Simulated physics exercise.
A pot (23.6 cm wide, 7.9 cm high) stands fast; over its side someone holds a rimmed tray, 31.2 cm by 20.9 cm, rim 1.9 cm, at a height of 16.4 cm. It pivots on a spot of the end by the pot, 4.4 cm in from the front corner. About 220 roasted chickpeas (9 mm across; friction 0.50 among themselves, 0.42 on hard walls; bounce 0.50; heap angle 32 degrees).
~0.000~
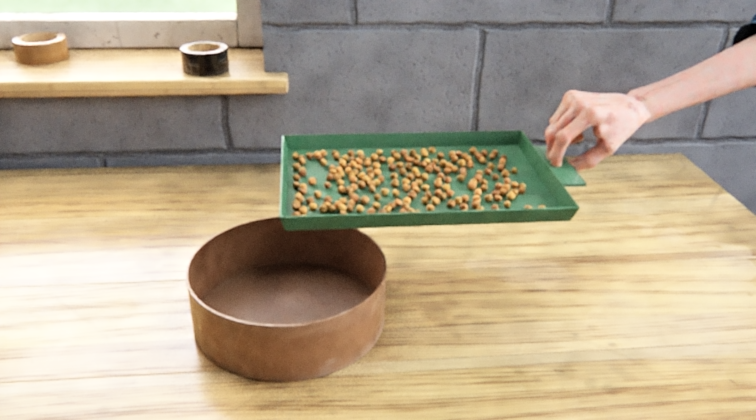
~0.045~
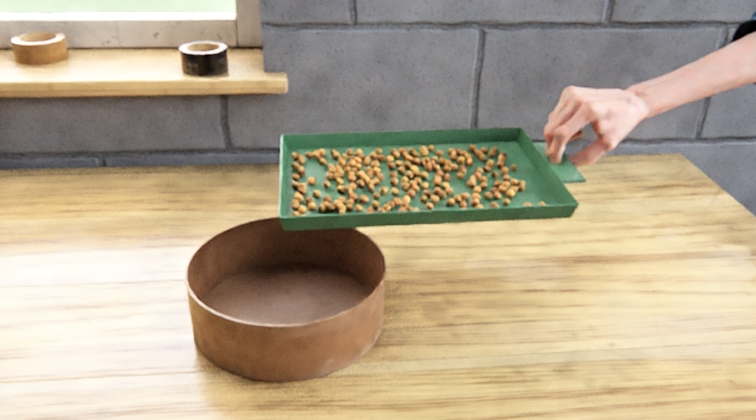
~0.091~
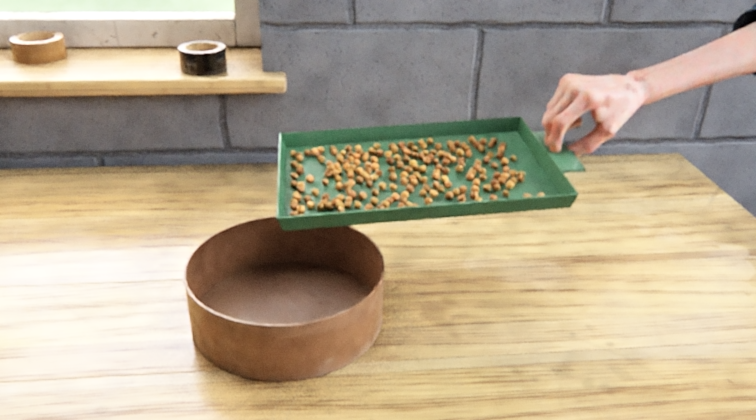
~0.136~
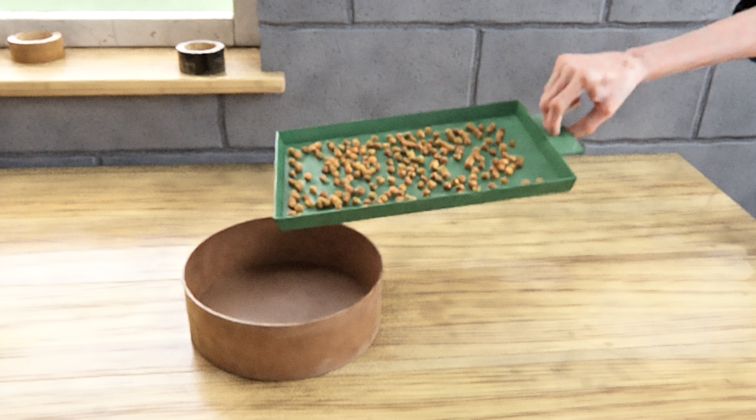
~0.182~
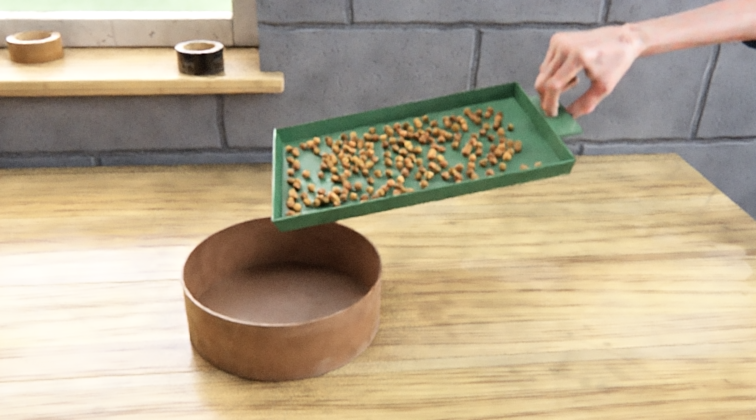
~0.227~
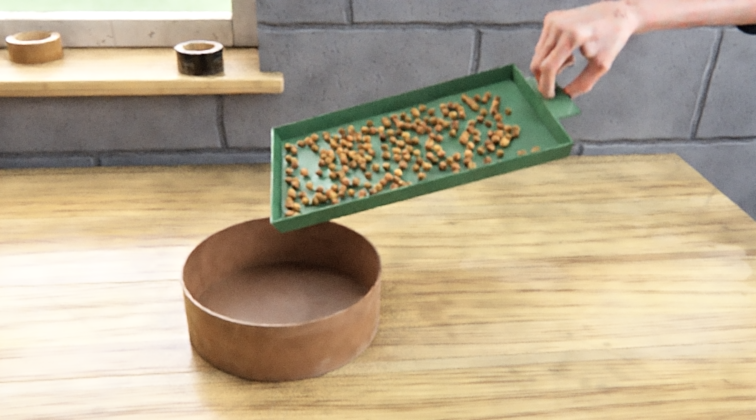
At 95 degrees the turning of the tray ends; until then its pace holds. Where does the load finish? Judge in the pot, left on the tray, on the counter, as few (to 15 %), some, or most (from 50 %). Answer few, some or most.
In the pot: Most; left on the tray: Few; on the counter: Few.
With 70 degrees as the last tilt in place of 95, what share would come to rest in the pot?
In that case some 30 per cent.
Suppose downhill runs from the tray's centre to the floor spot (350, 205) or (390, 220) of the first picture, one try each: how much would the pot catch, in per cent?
About 95 and 60 per cent.
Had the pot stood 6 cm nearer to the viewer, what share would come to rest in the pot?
It would be near 85 per cent.
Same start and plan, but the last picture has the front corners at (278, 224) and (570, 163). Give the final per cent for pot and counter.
Pot 90, counter 10.
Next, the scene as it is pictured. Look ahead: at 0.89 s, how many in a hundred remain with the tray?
Some 75 per cent of the load.
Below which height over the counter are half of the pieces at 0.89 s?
Some 20 cm.
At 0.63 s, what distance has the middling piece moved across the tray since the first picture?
About 10 cm.
After 0.63 s, tilt 54 degrees; the tray holds 100 %, the pot 0 %.
After 0.89 s, tilt 79 degrees; the tray holds 75 %, the pot 10 %.
Then, at 1.27 s, tilt 95 degrees; the tray holds 5 %, the pot 75 %.
By 1.9 s all is still; pot 95 %, tray 0 %, counter 5 %.
